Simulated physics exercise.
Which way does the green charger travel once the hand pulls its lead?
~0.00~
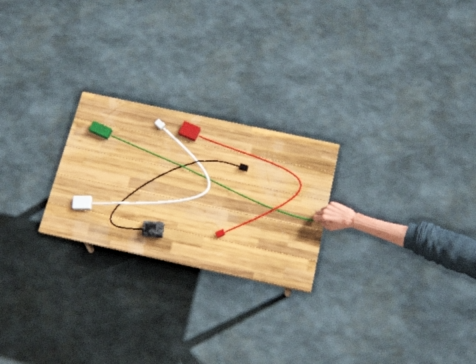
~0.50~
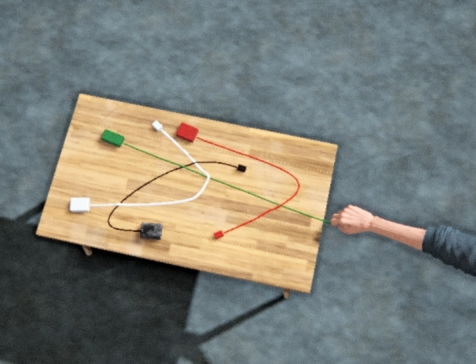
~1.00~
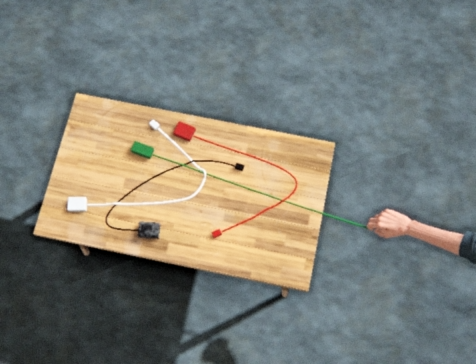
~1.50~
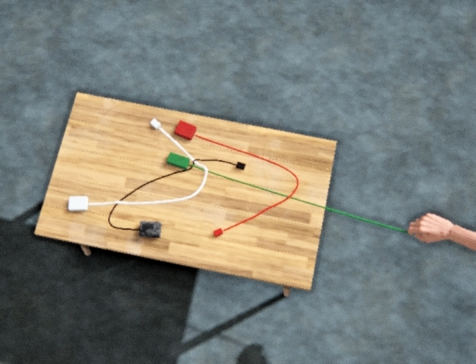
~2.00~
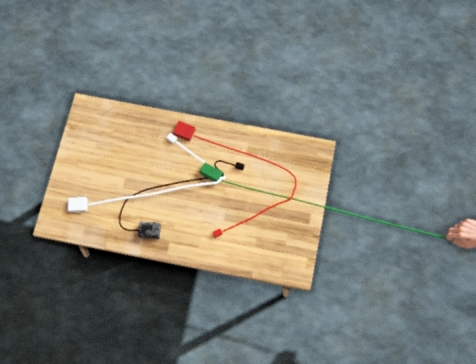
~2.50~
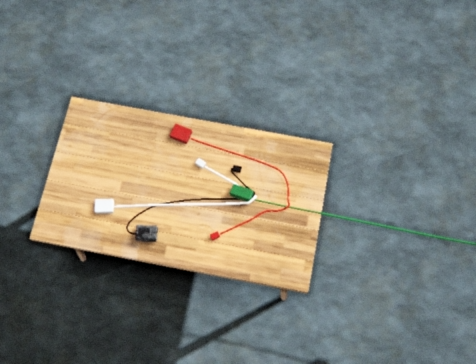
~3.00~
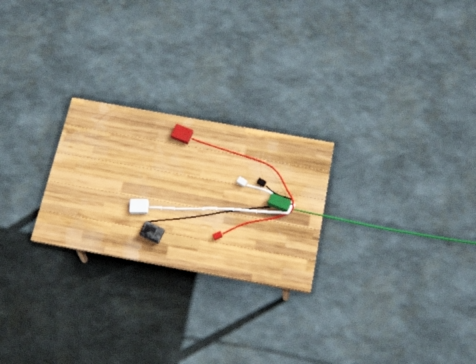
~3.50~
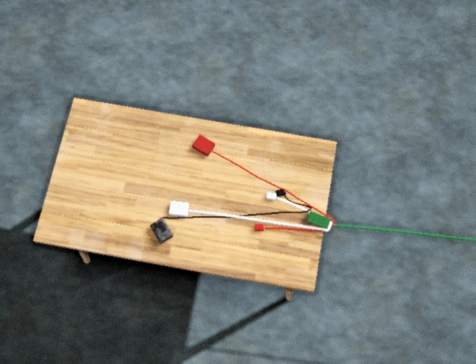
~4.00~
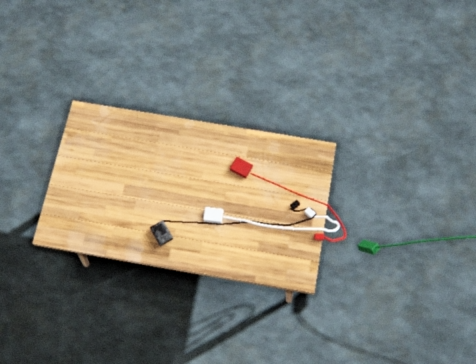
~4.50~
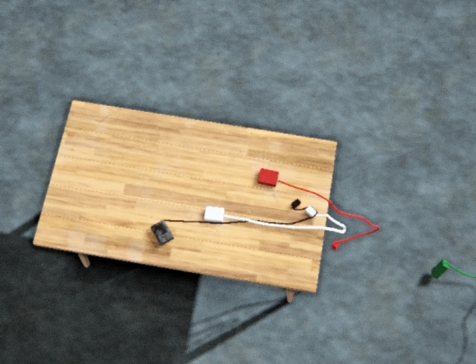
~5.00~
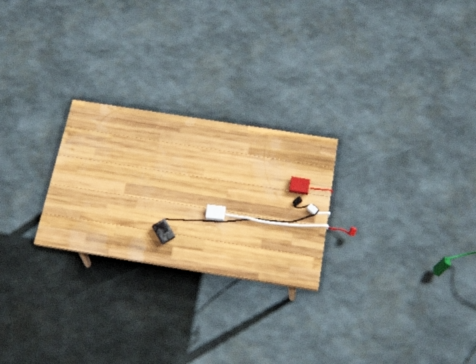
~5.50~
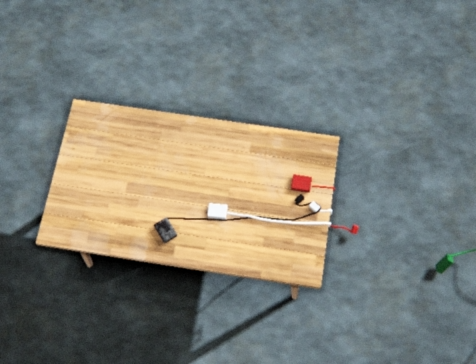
The green charger moves to the right, across the table and off its right edge.
